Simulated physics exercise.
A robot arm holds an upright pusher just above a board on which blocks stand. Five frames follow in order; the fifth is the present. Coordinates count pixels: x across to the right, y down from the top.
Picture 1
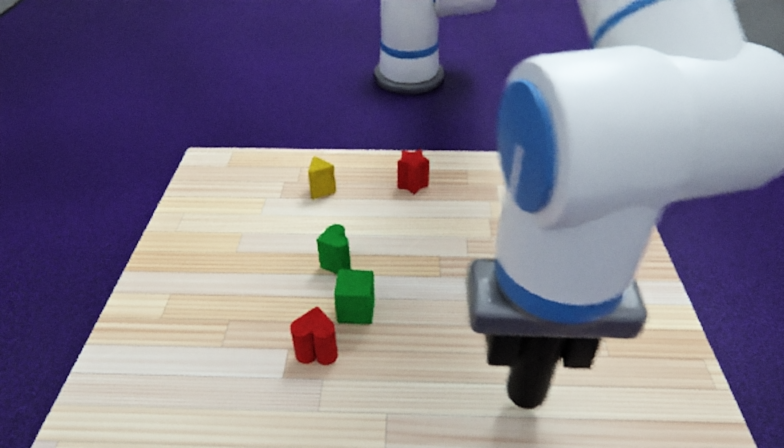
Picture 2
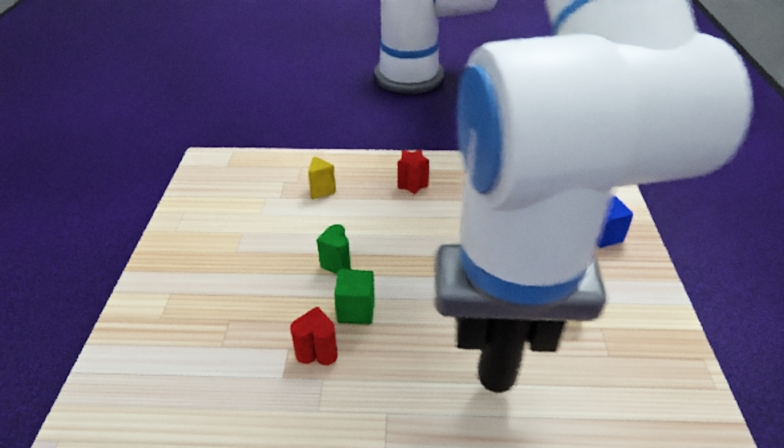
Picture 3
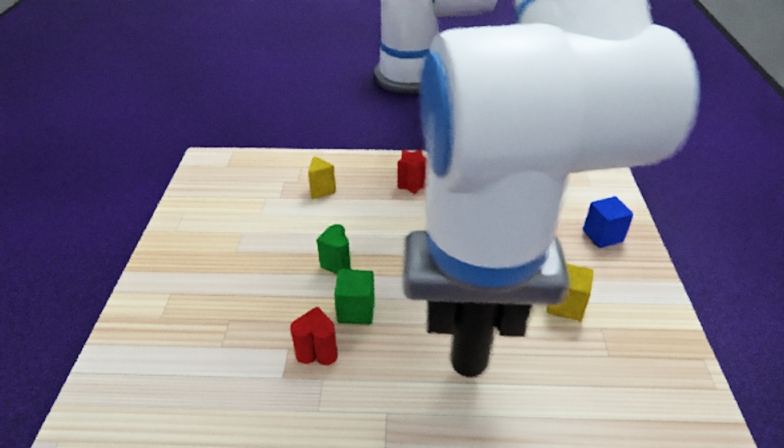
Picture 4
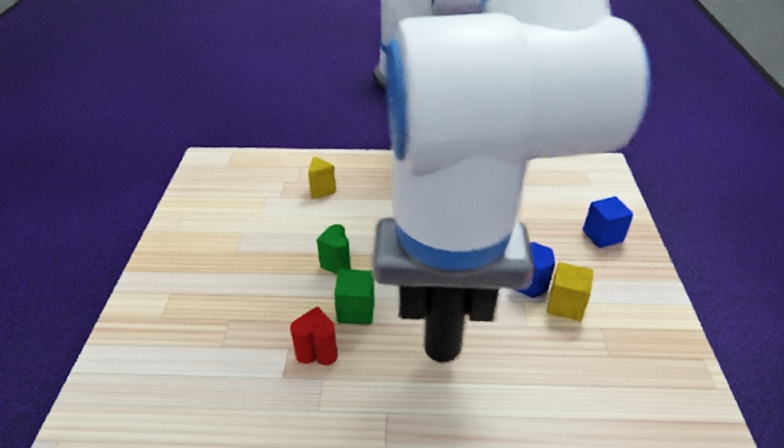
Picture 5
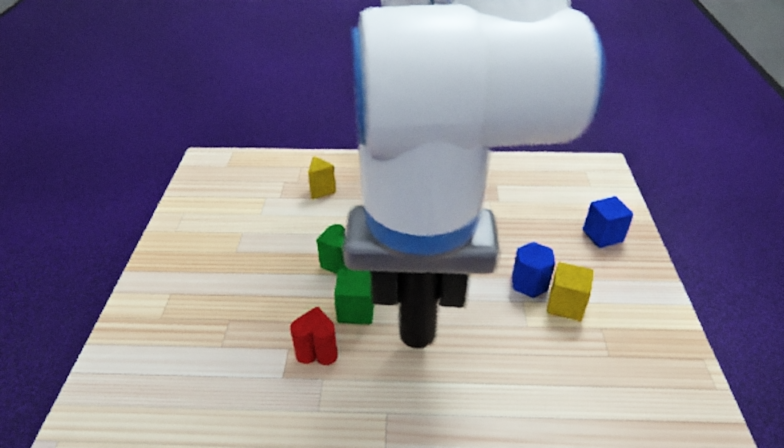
A robot arm moves its pusher left above a wooden board, leaving the blocks still.
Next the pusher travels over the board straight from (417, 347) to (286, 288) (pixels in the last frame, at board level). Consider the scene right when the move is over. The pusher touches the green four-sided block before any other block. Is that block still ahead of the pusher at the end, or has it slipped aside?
Expect to find it next to or behind the pusher.
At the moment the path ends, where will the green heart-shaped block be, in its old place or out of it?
Answer: Moved.
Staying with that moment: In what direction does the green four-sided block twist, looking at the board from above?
Clockwise from above.
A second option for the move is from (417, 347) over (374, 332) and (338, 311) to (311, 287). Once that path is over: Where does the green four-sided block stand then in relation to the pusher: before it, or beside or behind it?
In the end it is ahead.
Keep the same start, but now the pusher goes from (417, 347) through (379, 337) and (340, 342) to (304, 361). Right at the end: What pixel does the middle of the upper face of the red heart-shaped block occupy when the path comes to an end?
At (262, 344).
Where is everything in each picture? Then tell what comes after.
In the first frame, lower end of the pusher at (526, 393), tops of blocks, red heart-shaped block at (313, 324), green heart-shaped block at (334, 235), green four-sided block at (354, 282).
In the second frame, pusher at (497, 377), blocks as before.
In the third frame, pusher at (469, 362), blocks as before.
In the fourth frame, pusher at (443, 348), blocks as before.
In the fifth frame, pusher at (418, 335), red heart-shaped block at (313, 324), green heart-shaped block at (334, 235), green four-sided block at (354, 282).
What follows on the original path. One third of the way, pusher at (370, 313); green four-sided block at (343, 274).
Two thirds of the way, pusher at (324, 293); green heart-shaped block at (336, 230); green four-sided block at (317, 253), turned 75° clockwise.
At the end, pusher at (283, 275); red heart-shaped block not moved; green heart-shaped block at (336, 228); green four-sided block at (307, 241), turned 115° clockwise.
